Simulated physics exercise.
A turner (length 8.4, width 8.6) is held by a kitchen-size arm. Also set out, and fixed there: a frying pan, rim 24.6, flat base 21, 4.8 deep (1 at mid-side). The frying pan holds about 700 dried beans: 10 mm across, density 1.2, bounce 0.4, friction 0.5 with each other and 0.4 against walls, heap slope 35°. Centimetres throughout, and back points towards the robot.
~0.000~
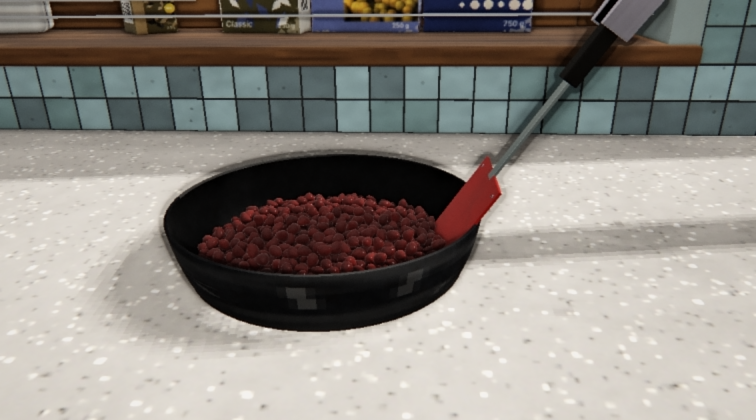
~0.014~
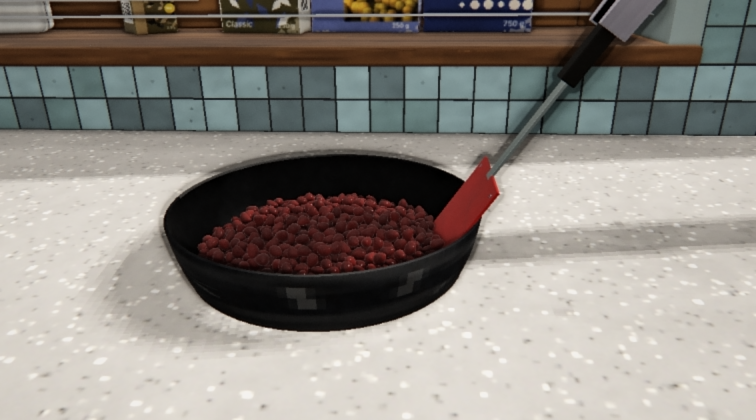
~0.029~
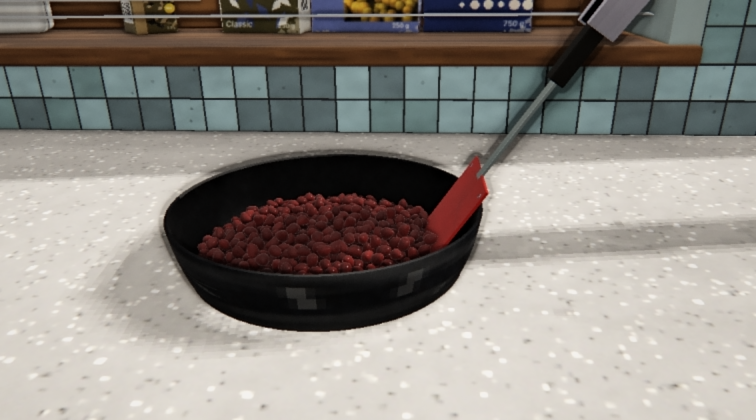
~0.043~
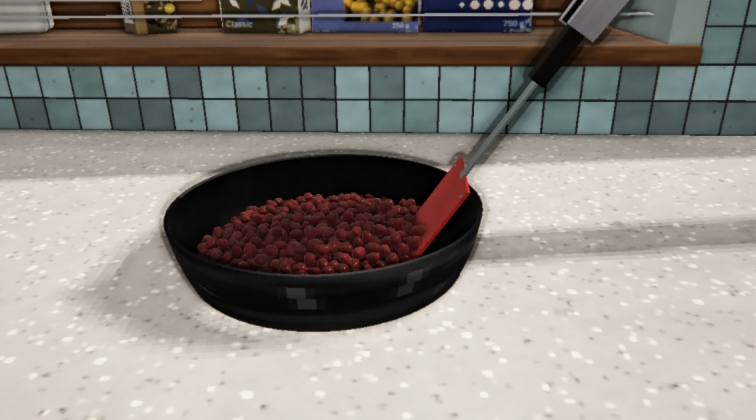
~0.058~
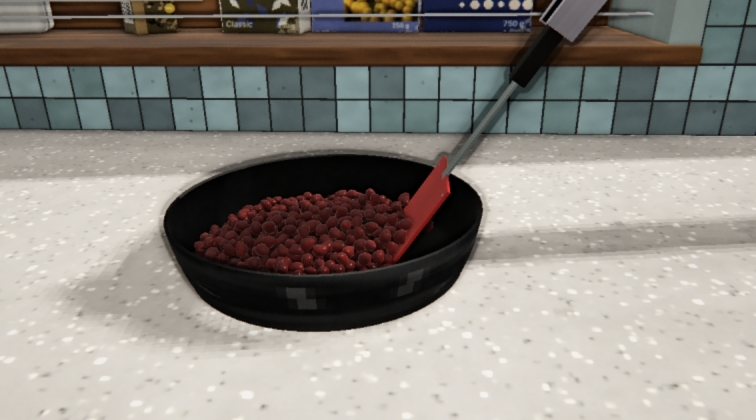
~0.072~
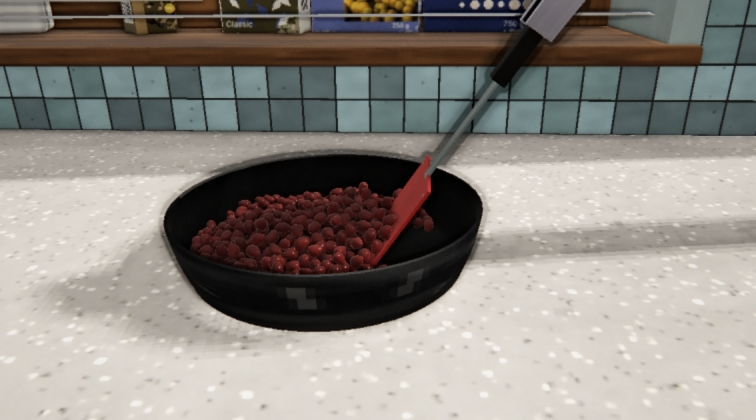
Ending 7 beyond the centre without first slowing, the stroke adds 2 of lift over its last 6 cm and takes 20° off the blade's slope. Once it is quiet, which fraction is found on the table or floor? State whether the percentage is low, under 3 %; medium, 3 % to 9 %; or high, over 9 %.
The percentage is medium.
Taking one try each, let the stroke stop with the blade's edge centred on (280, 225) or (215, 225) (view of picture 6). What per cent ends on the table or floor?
Some 0 and 15 per cent.
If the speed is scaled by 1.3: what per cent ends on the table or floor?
I'd put it at about 10 per cent.
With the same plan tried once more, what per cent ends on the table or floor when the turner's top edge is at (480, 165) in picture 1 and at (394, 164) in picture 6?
10 %.
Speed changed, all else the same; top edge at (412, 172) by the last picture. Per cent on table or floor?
My guess is around 10 percent.
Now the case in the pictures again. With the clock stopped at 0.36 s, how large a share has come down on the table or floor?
It is near 4 percent.
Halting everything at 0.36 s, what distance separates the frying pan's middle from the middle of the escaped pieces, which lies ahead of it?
16 cm.
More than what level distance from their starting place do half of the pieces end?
It comes to some 4 cm.
After 0.11 s, sloping 56°, highest piece 6 above the table; 702 in the frying pan.
After 0.14 s, sloping 48°, highest piece 6 above the table; 702 in the frying pan.
After 0.36 s, sloping 36°, highest piece 6 above the table; 669 in the frying pan, 30 on the table or floor, 3 on the blade or in flight.
After 1.41 s, sloping 36°, highest piece 5 above the table; 669 in the frying pan, 33 on the table or floor.
At rest, 669 in the frying pan, 33 on the table or floor. That is 5 % on the table or floor.
